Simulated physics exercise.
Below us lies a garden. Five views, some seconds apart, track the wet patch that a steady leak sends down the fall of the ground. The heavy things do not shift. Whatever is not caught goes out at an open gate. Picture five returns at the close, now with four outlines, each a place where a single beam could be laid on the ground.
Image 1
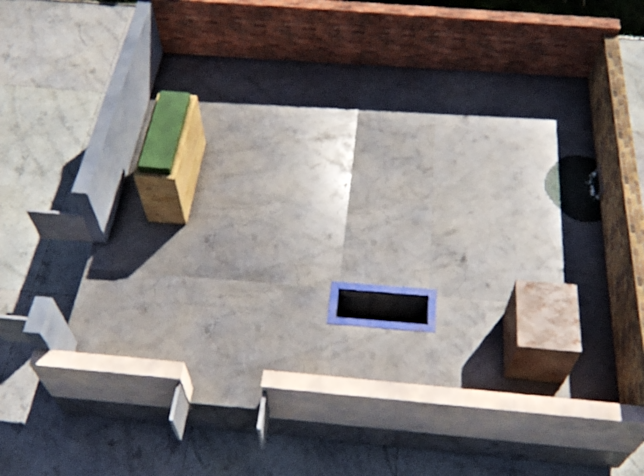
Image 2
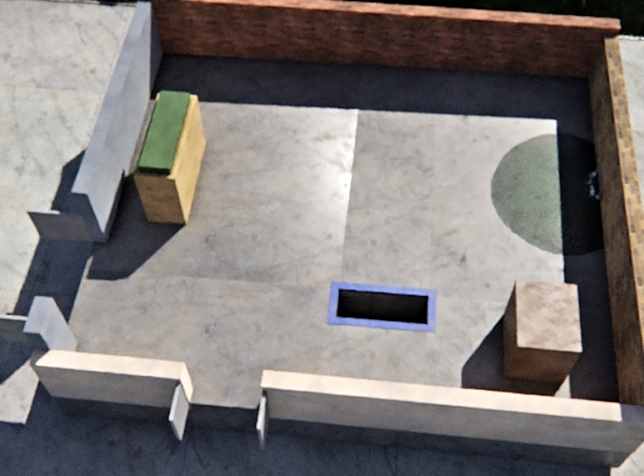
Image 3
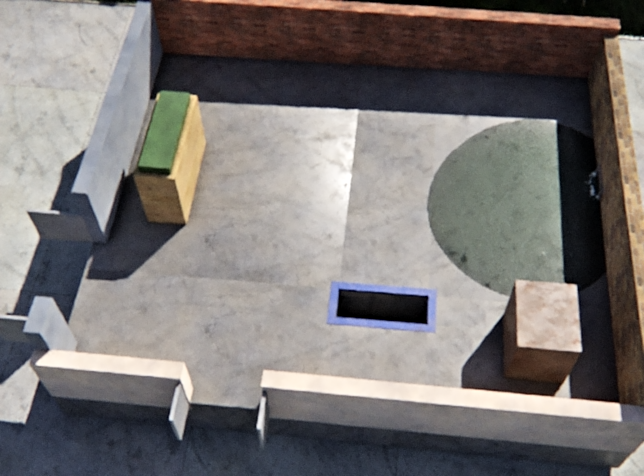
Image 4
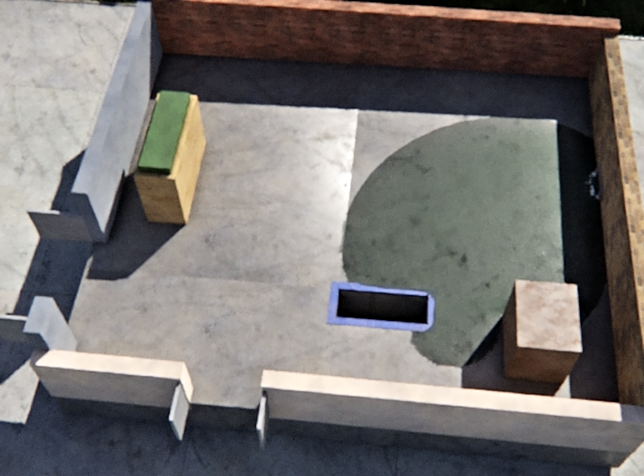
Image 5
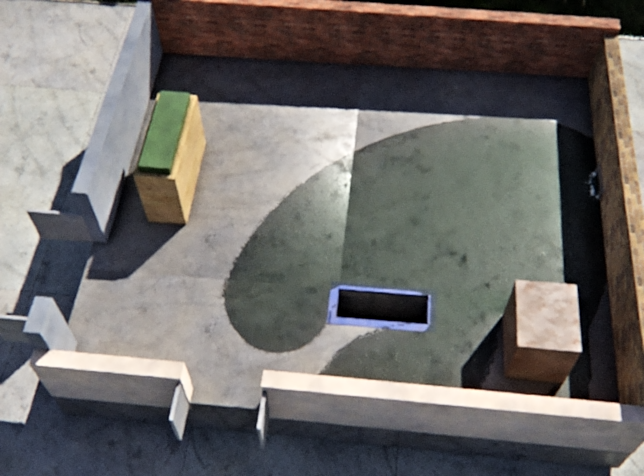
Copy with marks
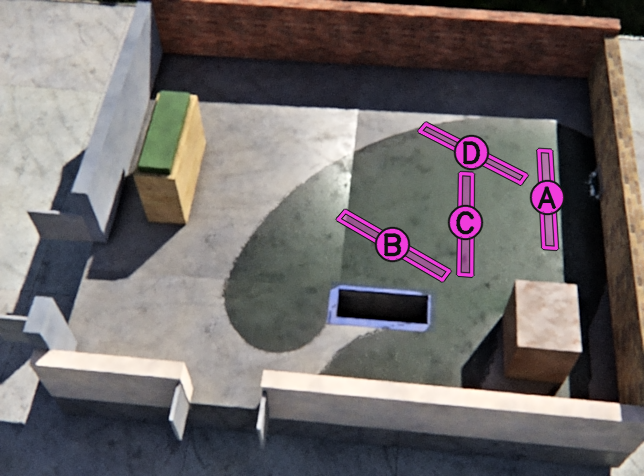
A walled yard slowly darkened as a greenish wet patch spread from the right wall across the pale floor, reaching the blue-rimmed pit and then curling around it toward the left.
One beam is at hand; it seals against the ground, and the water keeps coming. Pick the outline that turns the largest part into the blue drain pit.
The answer is position D.
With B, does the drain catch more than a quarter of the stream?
No.
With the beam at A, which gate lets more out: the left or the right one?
More leaves on the left.
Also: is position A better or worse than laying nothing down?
Worse.
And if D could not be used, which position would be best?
That would be A.
On the marked copy, A from (550, 247) to (544, 150); B from (341, 215) to (445, 275); C from (465, 274) to (466, 173); D from (422, 127) to (523, 179).
If A is chosen, about 23 % of the stream goes into the blue drain pit, about 77 % out by the gates.
If B is chosen, about 15 % of the stream goes into the blue drain pit, about 85 % out by the gates.
If C is chosen, about 15 % of the stream goes into the blue drain pit, about 85 % out by the gates.
If D is chosen, about 38 % of the stream goes into the blue drain pit, about 62 % out by the gates.
